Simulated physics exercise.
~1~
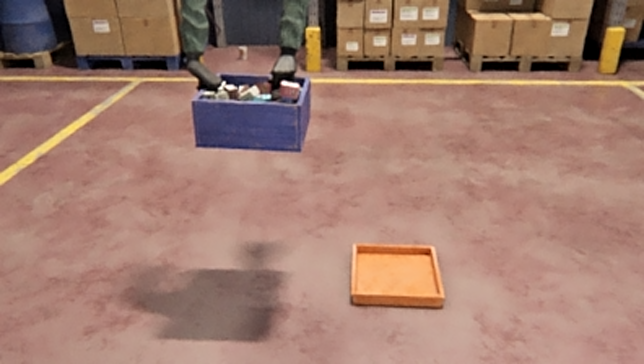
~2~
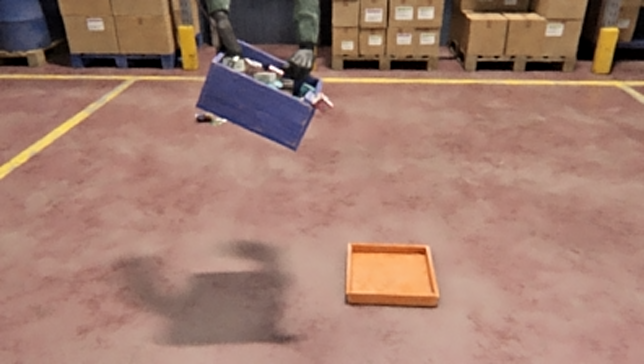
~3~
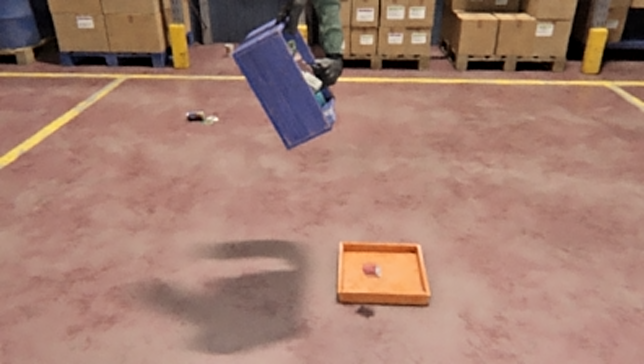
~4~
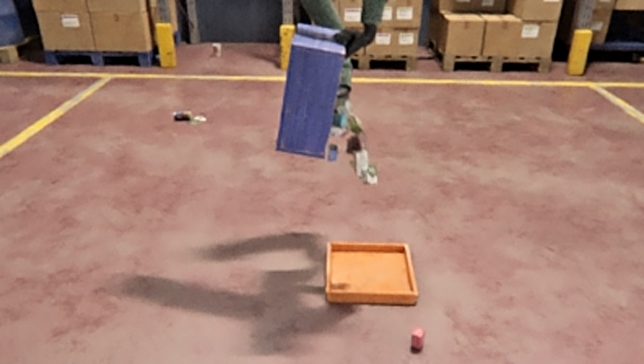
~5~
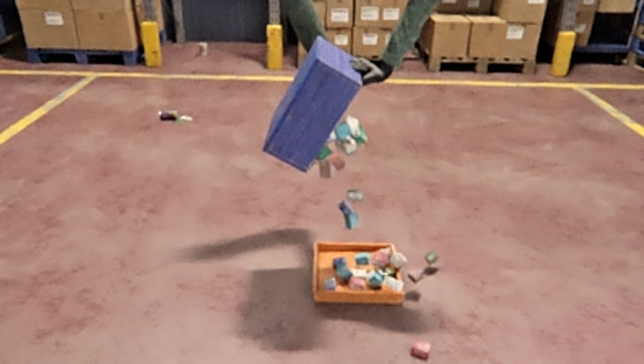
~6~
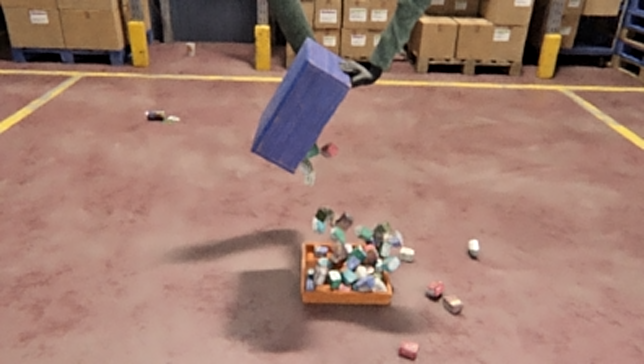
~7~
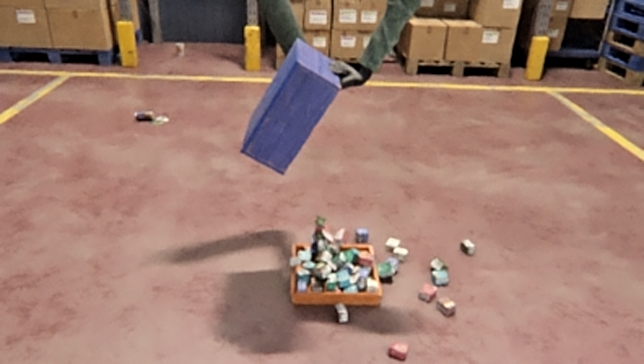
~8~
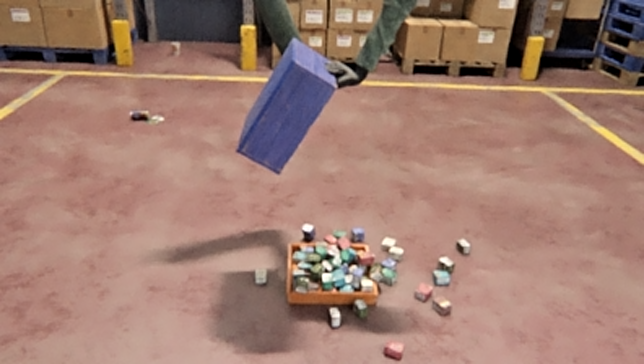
Two green-sleeved arms with dark gloves hold a blue crate of small, mixed-colour cartons above a reddish warehouse floor, seen from the front and slightly above. An empty orange box sits below to the right, with stacked brown boxes on pallets behind. The crate tips steadily to the right, and a few cartons drop early, some landing far to the left. As it tilts past upright, the rest pour down, heaping in the orange box and bouncing over its edges. The crate ends hanging steeply tipped above the full box, with most cartons inside and others scattered around, mainly to the right.
